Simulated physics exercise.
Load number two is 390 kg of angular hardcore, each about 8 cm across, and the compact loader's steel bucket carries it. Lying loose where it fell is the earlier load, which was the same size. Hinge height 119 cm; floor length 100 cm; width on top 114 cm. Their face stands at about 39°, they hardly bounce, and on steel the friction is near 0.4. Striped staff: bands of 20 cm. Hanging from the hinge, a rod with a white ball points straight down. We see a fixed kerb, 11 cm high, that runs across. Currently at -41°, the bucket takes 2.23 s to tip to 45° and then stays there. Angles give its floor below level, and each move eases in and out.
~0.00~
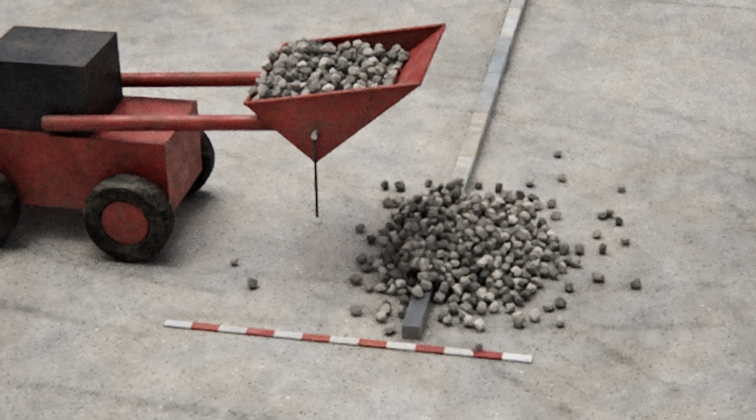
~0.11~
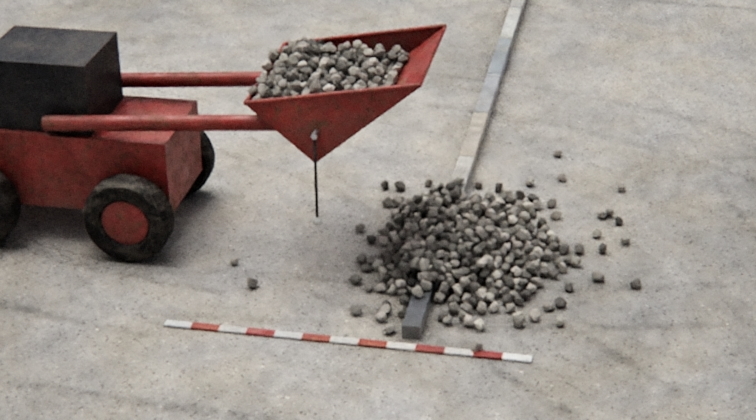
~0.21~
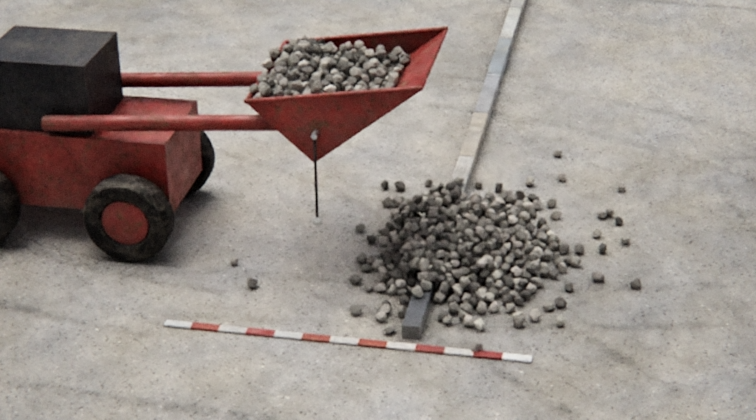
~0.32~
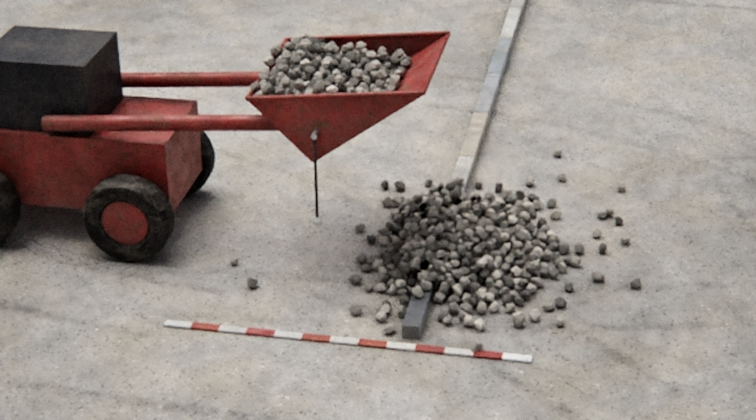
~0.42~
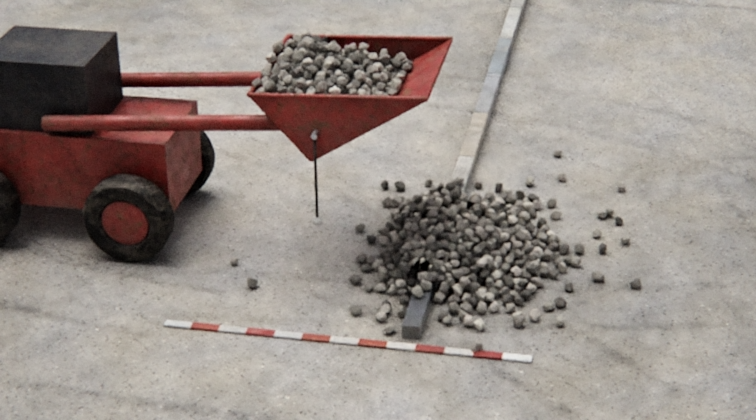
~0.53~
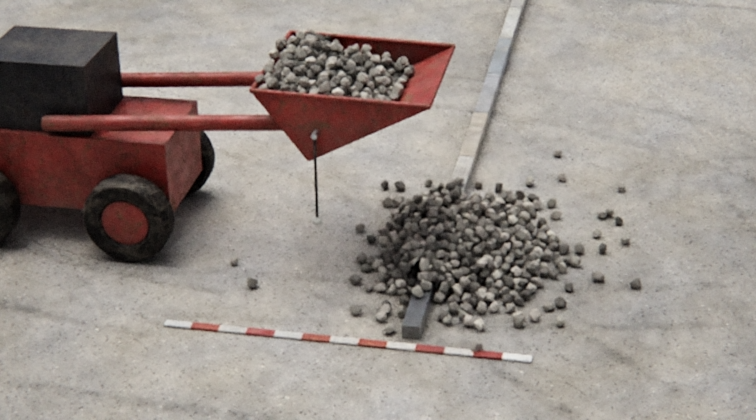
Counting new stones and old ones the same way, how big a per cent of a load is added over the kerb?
39 per cent, roughly.
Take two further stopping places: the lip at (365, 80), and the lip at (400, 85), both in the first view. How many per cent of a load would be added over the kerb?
First some 0, then 15 per cent.
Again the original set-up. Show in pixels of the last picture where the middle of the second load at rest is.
Around (430, 231).
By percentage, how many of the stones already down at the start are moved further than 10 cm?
Roughly 5 per cent of them.
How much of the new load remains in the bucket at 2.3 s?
That works out to about 20 %.
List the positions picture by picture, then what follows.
In the first frame, lip at (420, 84), floor tilted -41°, highest stones at (334, 53). The earlier load is highest near (442, 216), 26 cm above ground level, 37 % on this side of the kerb, 63 % over the kerb.
In the second frame, lip at (421, 85), floor tilted -40°, highest stones at (327, 53); the stones move at 0.0 m/s on average.
In the third frame, the bucket is at -39°, its lip at (422, 88); the top of the load is at (322, 51); the stones move at 0.1 m/s on average.
In the fourth frame, lip at (425, 93), floor tilted -36°, highest stones at (310, 49); the stones move at 0.1 m/s on average.
In the fifth frame, lip at (427, 99), floor tilted -33°, highest stones at (307, 48); the stones move at 0.1 m/s on average.
In the sixth frame, the bucket is at -29°, its lip at (430, 107); the top of the load is at (296, 45); the stones move at 0.2 m/s on average.
After 1.7 s the floor is at 31°; in per cent of one load, 99 in the bucket, 38 on this side of the kerb, 63 over the kerb; the foremost stones are at (614, 234).
After 2.3 s the floor is at 45°; in per cent of one load, 19 in the bucket, 91 on this side of the kerb, 90 over the kerb; the foremost stones are at (614, 234).
After 2.7 s the floor is at 45°; in per cent of one load, 2 in the bucket, 96 on this side of the kerb, 102 over the kerb; the foremost stones are at (614, 234).
After 5.3 s the floor is at 45°; in per cent of one load, 0 in the bucket, 98 on this side of the kerb, 102 over the kerb; the foremost stones are at (614, 234). Net gain over the kerb, 39.
